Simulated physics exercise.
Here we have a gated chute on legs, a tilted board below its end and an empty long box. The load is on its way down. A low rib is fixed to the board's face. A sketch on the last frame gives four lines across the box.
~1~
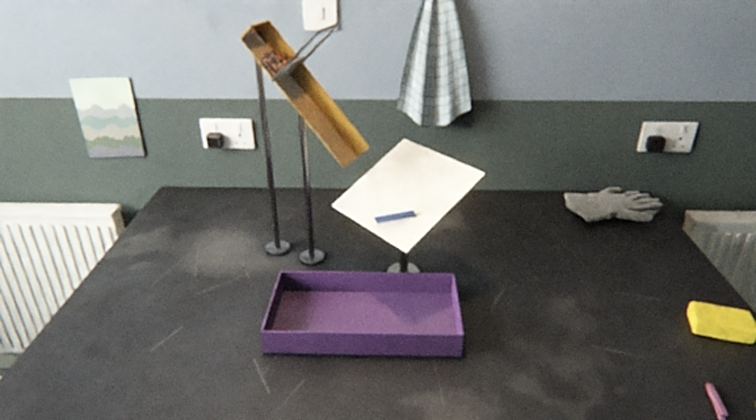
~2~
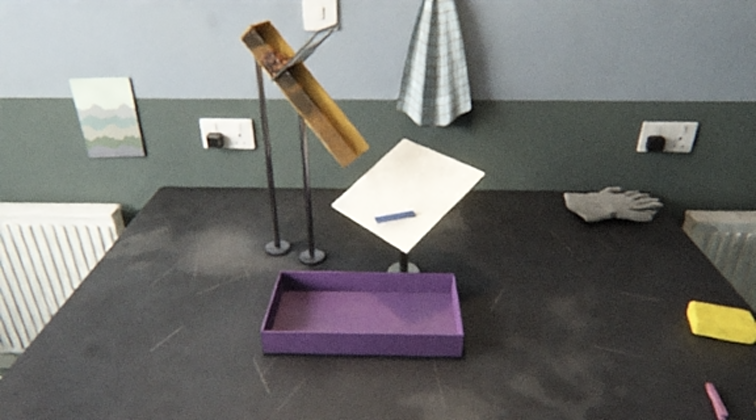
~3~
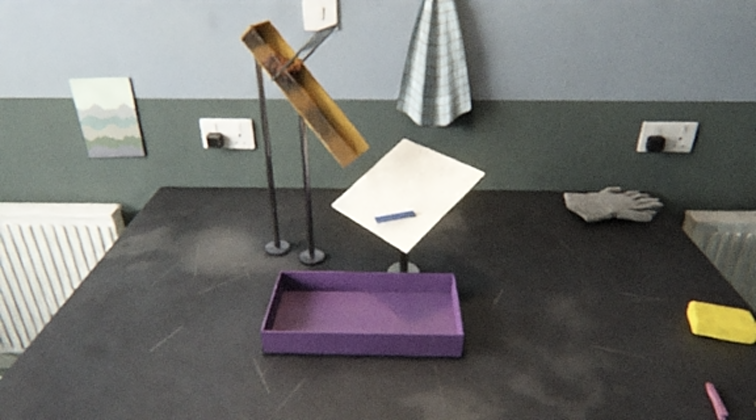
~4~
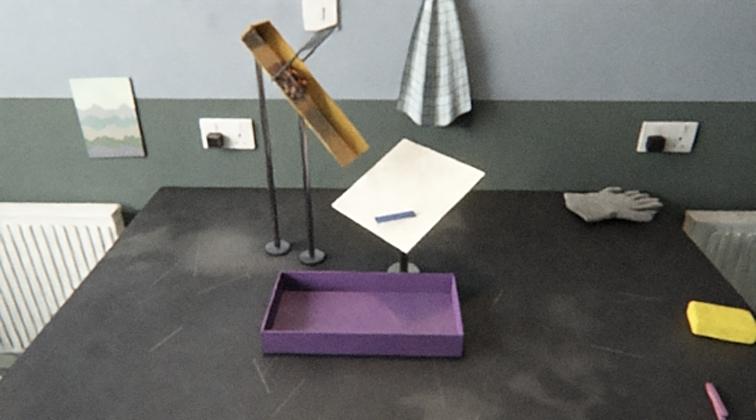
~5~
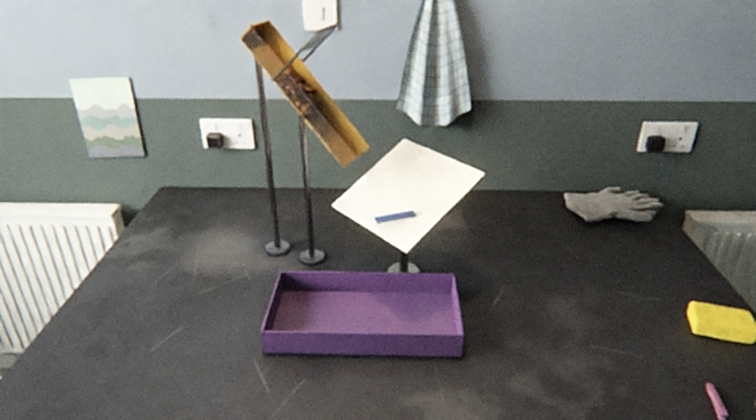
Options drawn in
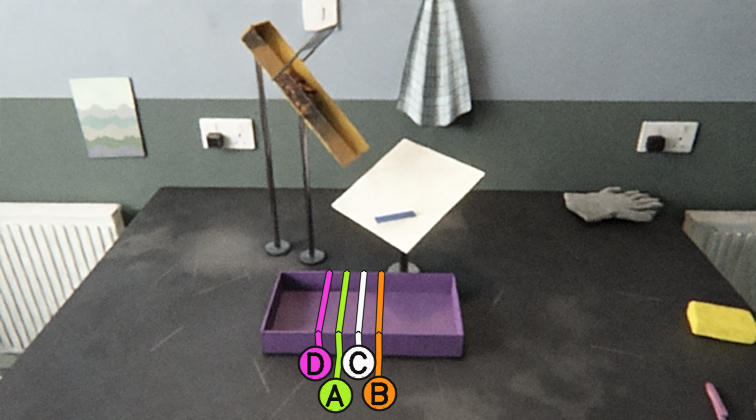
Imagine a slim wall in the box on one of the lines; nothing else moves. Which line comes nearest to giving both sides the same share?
Use line A.
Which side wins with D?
Right.
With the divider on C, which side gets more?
The left side.
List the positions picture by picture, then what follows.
The first picture shows load behind the gate (281, 64), bits of dog kibble; lip of the chute (351, 162), sloping fairly steeply.
The second picture shows middle of the board (405, 190), tilted gently; middle of its low edge (367, 227); of its high edge (442, 155).
The third picture shows front corners of the box (262, 331) and (463, 335), empty; front of the load (291, 81).
The fourth picture shows middle of the load (287, 80); its front (299, 95), roughly a quarter of the way to the lip; rib from (414, 210) to (374, 217).
The fifth picture shows middle of the load (297, 93); its front (314, 119), roughly half of the way to the lip.
On the marked copy, line A crosses the front rim at (338, 333); line B crosses the front rim at (378, 333); line C crosses the front rim at (358, 333); line D crosses the front rim at (318, 332).
Choosing A, of what is caught, roughly half on the left of the divider, roughly half on the right.
Choosing B, of what is caught, almost all on the left of the divider, just a few on the right.
Choosing C, of what is caught, almost all on the left of the divider, about a tenth on the right.
Choosing D, of what is caught, about a tenth on the left of the divider, almost all on the right.
